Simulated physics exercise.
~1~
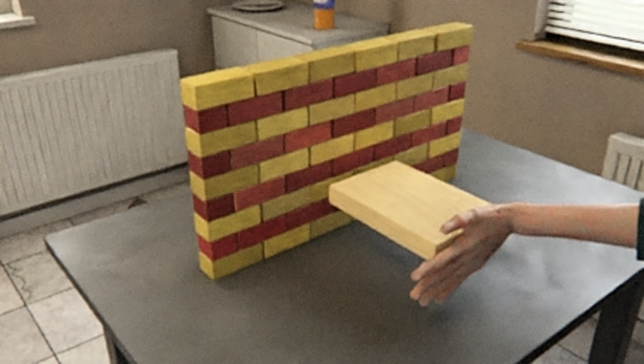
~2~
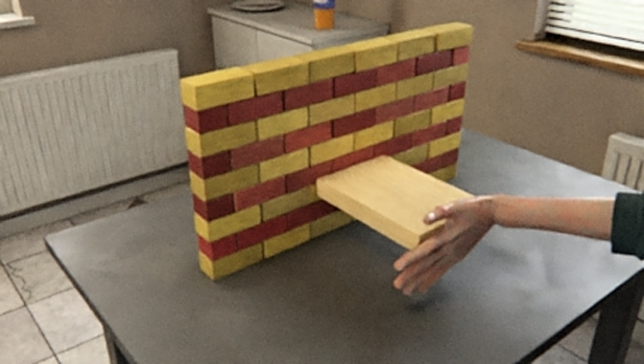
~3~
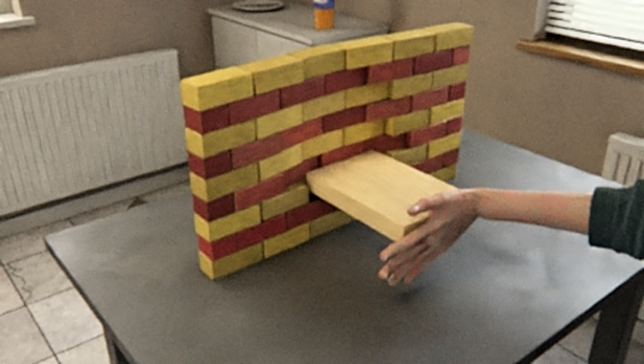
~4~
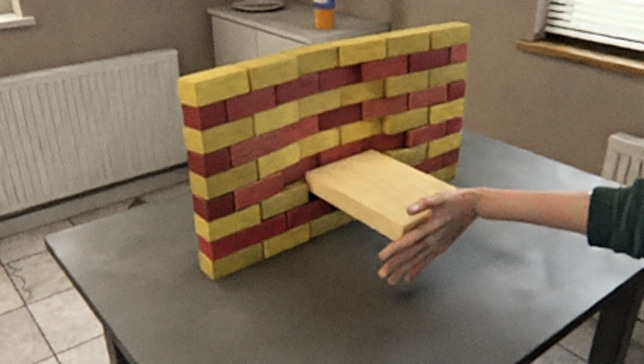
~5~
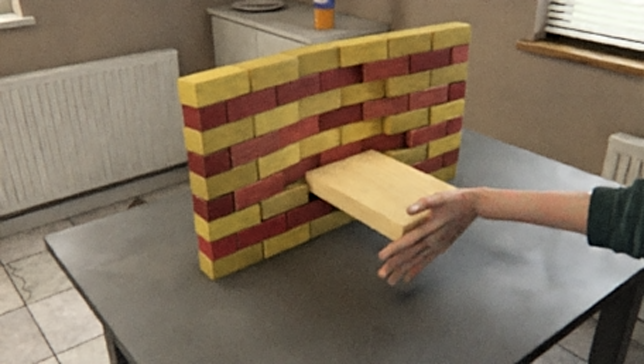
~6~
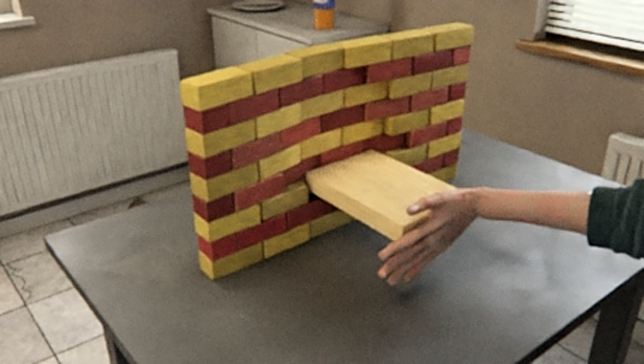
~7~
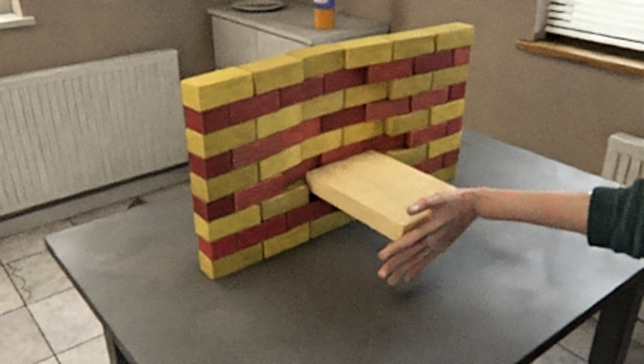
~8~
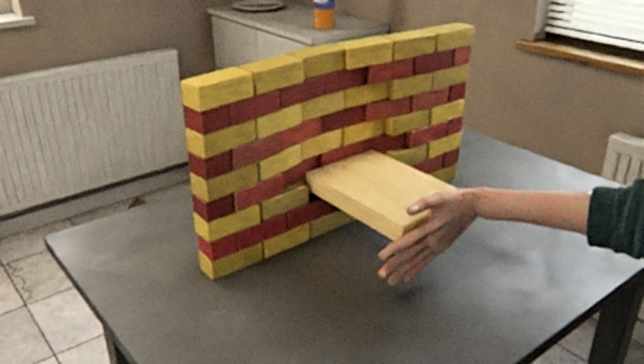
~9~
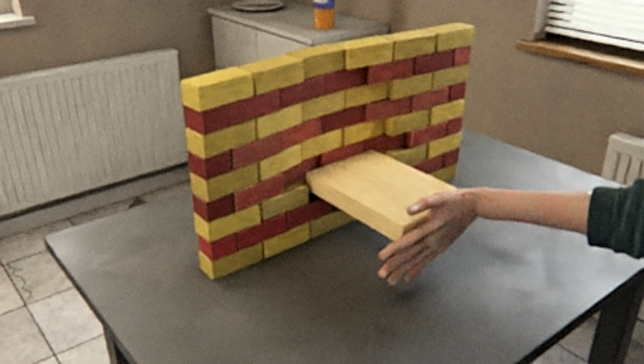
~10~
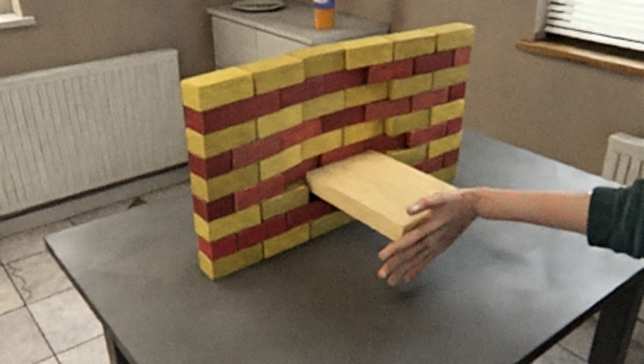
A hand pushes a long wooden block squarely into a wall of red and yellow toy blocks on a table, then stops. The wall bends and shifts slightly around the contact, sways a little, and settles still standing, with no blocks fallen.
